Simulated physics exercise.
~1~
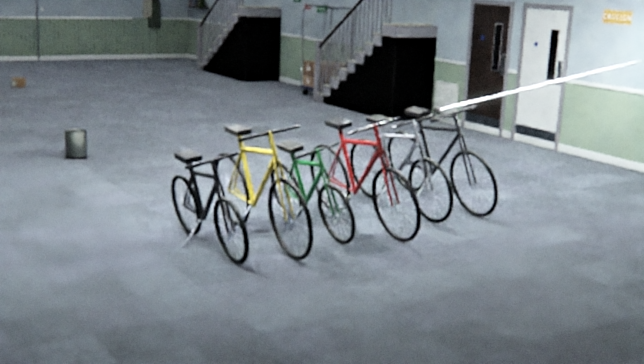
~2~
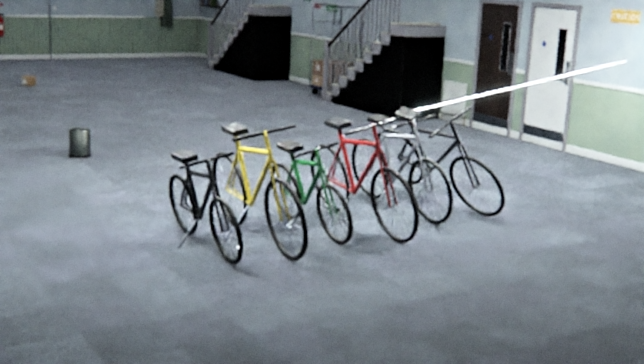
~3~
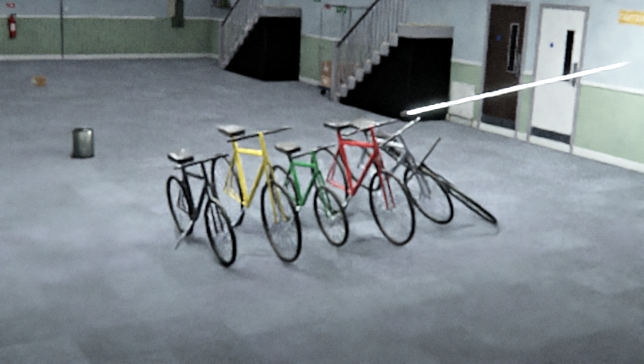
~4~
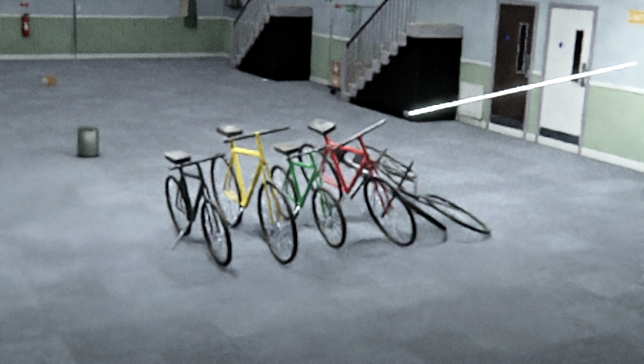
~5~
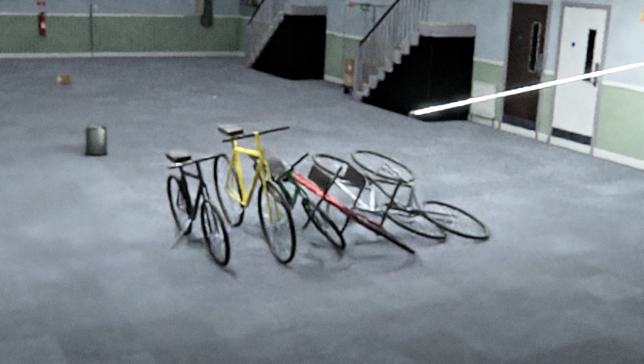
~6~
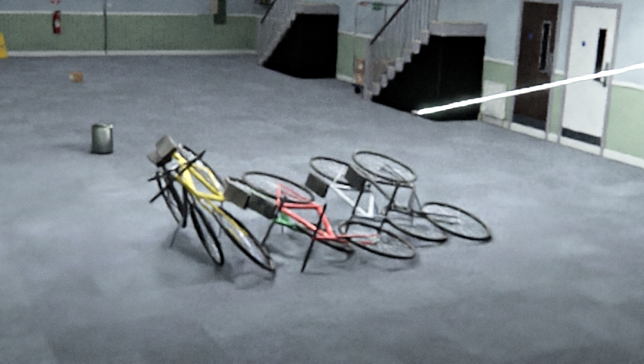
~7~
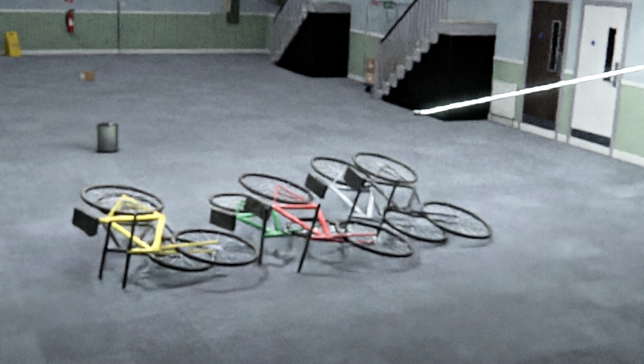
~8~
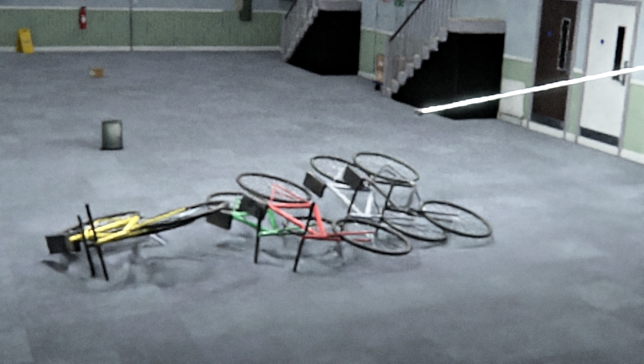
Six parked bicycles topple one after another from right to left until all lie fallen.
